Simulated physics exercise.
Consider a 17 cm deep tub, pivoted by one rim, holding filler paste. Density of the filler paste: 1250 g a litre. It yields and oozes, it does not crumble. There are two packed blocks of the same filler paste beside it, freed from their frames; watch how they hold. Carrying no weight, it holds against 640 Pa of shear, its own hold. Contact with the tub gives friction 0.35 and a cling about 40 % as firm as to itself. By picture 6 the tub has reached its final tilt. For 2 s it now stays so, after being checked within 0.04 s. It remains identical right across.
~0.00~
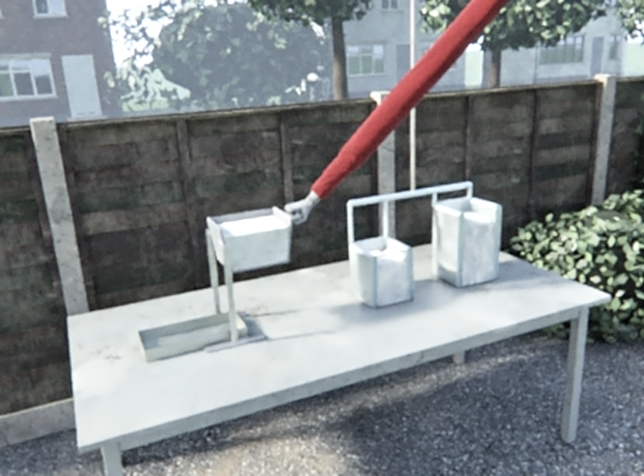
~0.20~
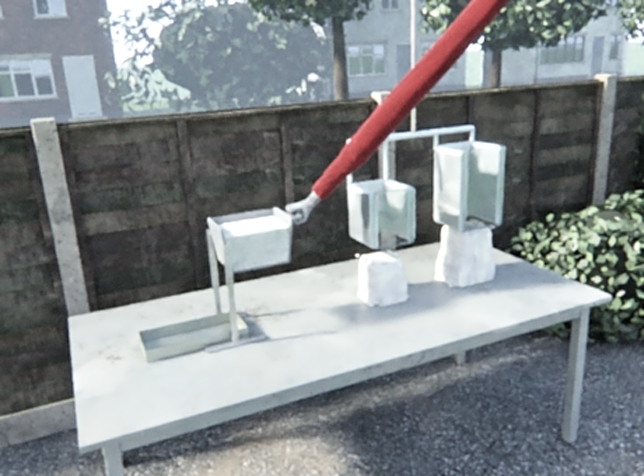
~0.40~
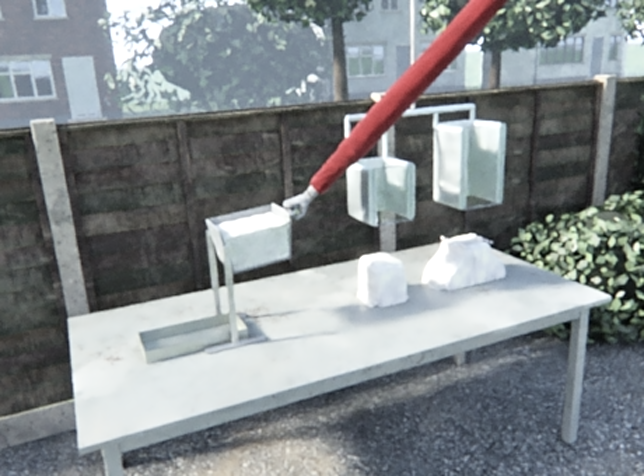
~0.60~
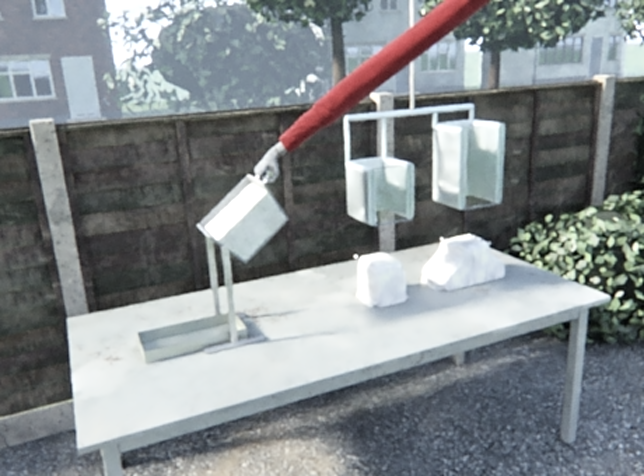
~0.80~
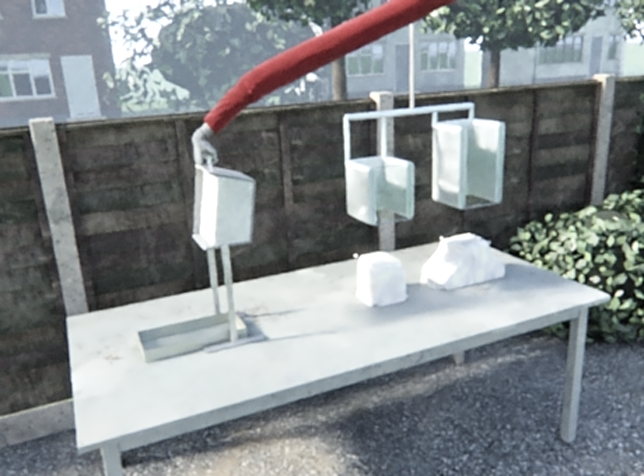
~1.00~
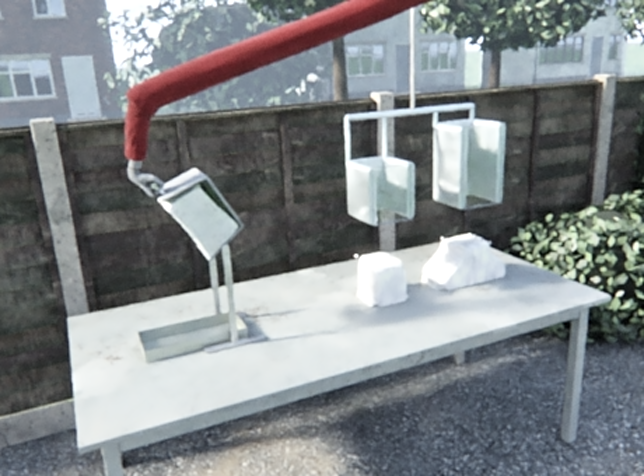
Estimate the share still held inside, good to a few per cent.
I would say about 0 percent.
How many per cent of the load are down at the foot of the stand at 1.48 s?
100 %.
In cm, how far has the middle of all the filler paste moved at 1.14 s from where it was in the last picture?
Shift: Some 16 cm.
After 1.14 s, the tub is at 120 degrees and holds 16 %.
After 1.31 s, the tub is at 120 degrees and holds 0 %.
After 1.48 s, the tub is at 120 degrees and holds 0 %.
After 1.65 s, the tub is at 120 degrees and holds 0 %.
After 3.00 s, at the end, the tub is at 120 degrees and holds 0 %.
